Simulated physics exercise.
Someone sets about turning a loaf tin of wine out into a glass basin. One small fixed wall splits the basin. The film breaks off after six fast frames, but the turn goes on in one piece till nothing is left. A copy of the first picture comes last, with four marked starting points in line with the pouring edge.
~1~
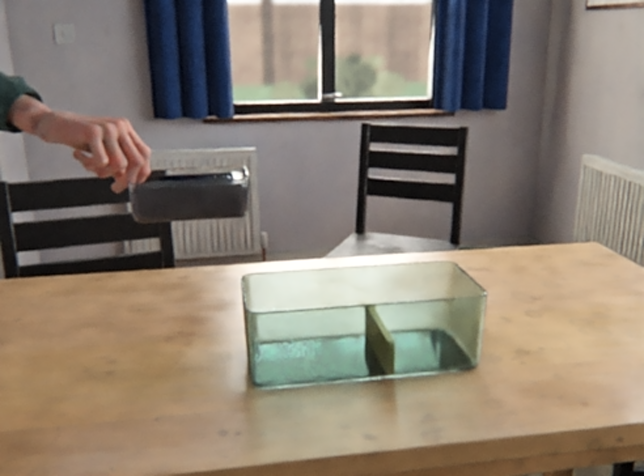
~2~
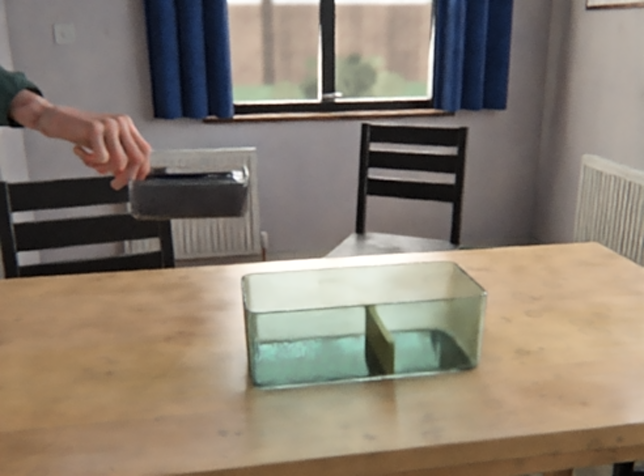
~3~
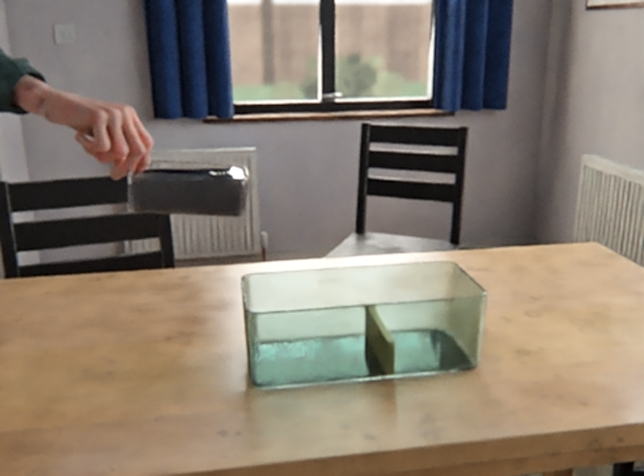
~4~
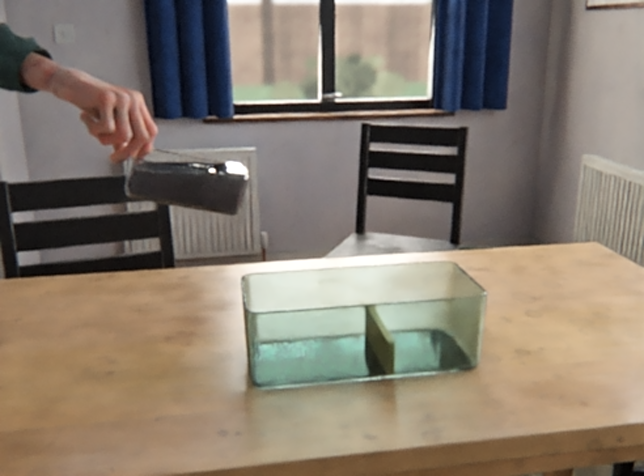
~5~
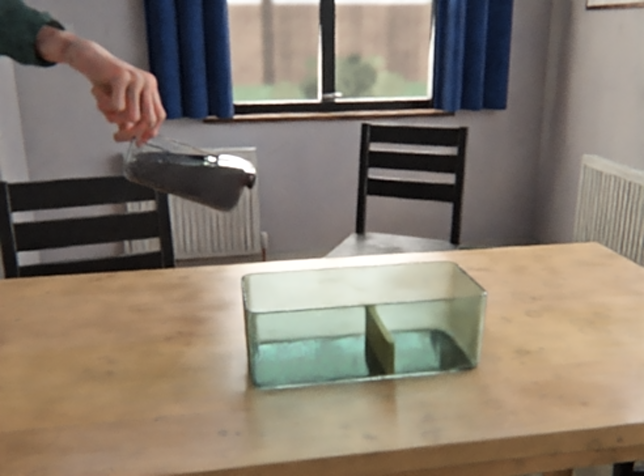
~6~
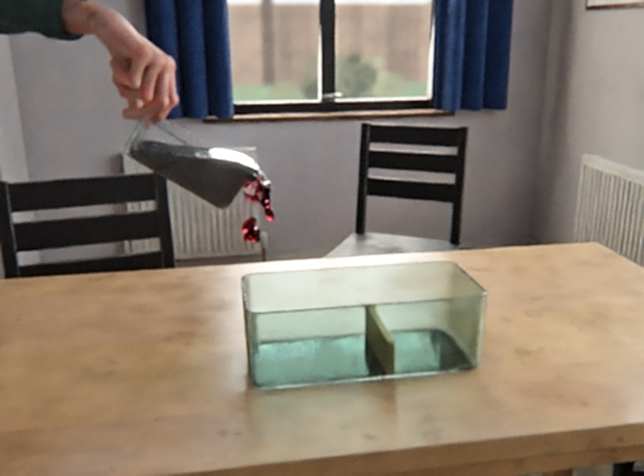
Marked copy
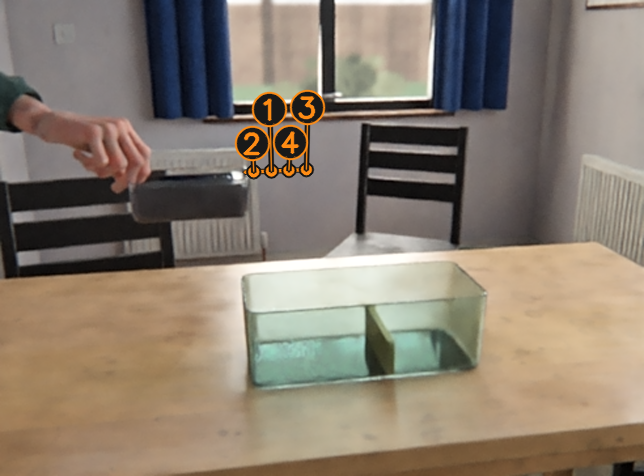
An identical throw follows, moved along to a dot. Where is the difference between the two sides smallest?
Place 4 does it best.
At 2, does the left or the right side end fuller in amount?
The left one.
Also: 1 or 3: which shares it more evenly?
3.
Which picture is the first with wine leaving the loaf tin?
In picture 4.
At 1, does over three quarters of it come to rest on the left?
Yes, it does.
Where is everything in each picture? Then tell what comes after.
The first frame shows upright, lip at (245, 172); basin from (251, 386) to (479, 365); top of the wall at (379, 321); nothing has left yet.
The second frame shows upright, lip at (245, 172); nothing has left yet.
The third frame shows tipped about 6°, lip at (245, 172); nothing has left yet.
The fourth frame shows tipped about 13°, lip at (245, 172); wine is over the lip, down to (245, 172).
The fifth frame shows tipped about 23°, lip at (245, 172); wine is over the lip, down to (249, 183).
The sixth frame shows tipped about 34°, lip at (245, 172); wine is over the lip, down to (256, 235).
On the marked copy, 1 at (271, 171); 2 at (253, 171); 3 at (306, 169); 4 at (288, 170).
For place 1, about 83 % ends left of the wall and 11 % right of it; 6 % is lost outside.
For place 2, about 90 % ends left of the wall and 4 % right of it; 6 % is lost outside.
For place 3, about 29 % ends left of the wall and 66 % right of it; 5 % is lost outside.
For place 4, about 48 % ends left of the wall and 47 % right of it; 6 % is lost outside.
